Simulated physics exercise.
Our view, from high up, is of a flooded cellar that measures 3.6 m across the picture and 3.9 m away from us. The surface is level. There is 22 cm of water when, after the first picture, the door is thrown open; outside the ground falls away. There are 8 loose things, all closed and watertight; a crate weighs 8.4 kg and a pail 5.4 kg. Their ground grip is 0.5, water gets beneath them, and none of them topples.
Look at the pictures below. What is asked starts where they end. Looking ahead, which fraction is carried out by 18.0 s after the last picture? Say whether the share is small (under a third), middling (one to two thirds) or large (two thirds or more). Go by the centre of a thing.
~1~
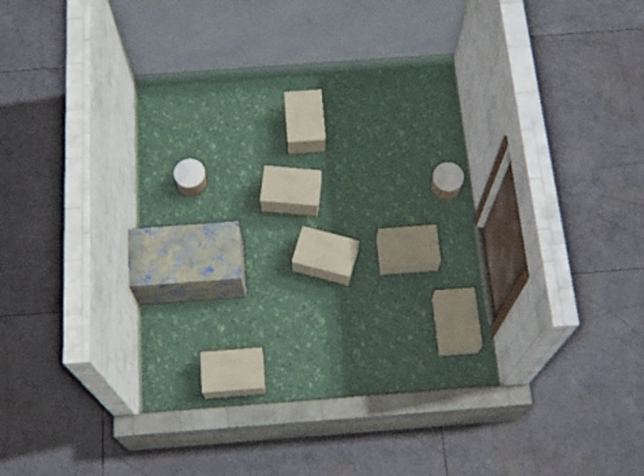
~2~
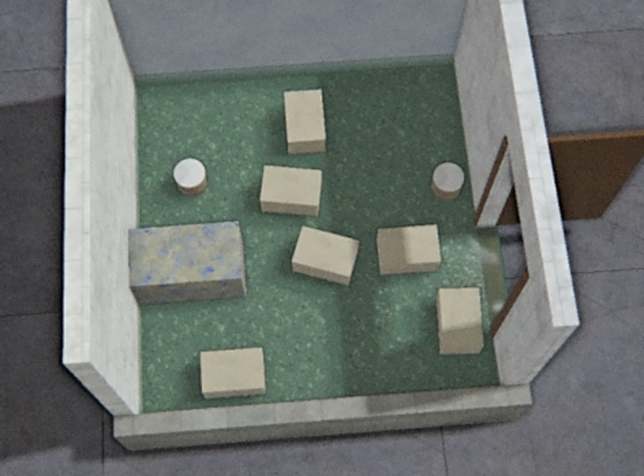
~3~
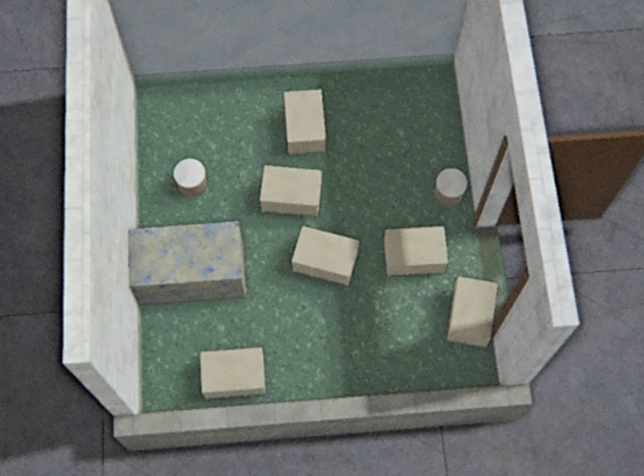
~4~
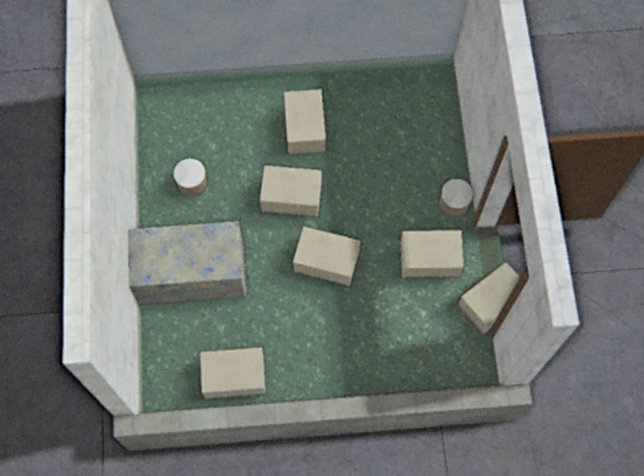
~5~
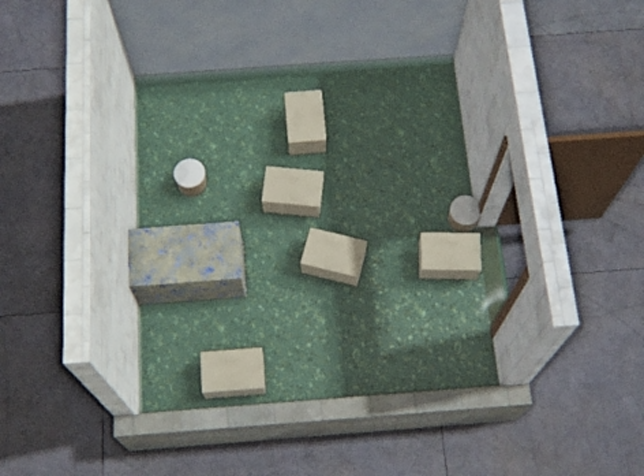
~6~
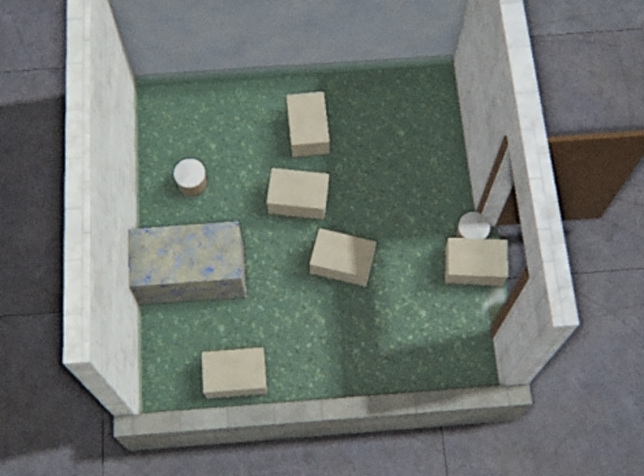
Large, two thirds or more.
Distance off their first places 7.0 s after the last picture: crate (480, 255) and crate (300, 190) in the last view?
In that order: Washed out, then 140 cm.
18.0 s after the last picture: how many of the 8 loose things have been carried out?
My count is 6.
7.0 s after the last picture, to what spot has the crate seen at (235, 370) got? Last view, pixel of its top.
(311, 368), give or take.
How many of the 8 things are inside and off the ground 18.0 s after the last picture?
At that point I count 2.
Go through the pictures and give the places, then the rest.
In the first picture, a crate at (409, 245) floats; a pail at (449, 176) floats; 22 cm deep round most things; 0 of 8 have shifted.
In the second picture, a crate at (409, 245), afloat; a pail at (449, 177) floats; 22 cm deep round most things; 0 of 8 have shifted.
In the third picture, a crate at (417, 246) floats, 8 cm from its start; a pail at (452, 182) floats, 7 cm from its start; about 2810 L in view; 3 of 8 have shifted.
In the fourth picture, a crate at (433, 249) floats, 24 cm from its start; a pail at (457, 193) floats, 20 cm from its start; 21 cm deep round most things; 3 of 8 have shifted.
In the fifth picture, a crate at (451, 251), afloat, 43 cm from its start; a pail at (466, 210) floats, 40 cm from its start; about 2710 L in view; 4 of 8 have shifted.
In the sixth picture, a crate at (478, 257), afloat, 71 cm from its start; a pail at (474, 226) floats, 59 cm from its start; 20 cm deep round most things; 5 of 8 have shifted.
Then, 2.0 s after the last picture 3 of 8 are out; 5 afloat.
Then, 7.0 s after the last picture 4 of 8 are out; 4 afloat.
Then, 14.0 s after the last picture 6 of 8 are out; 2 afloat.
Then, 18.0 s after the last picture 6 of 8 are out; 2 afloat.
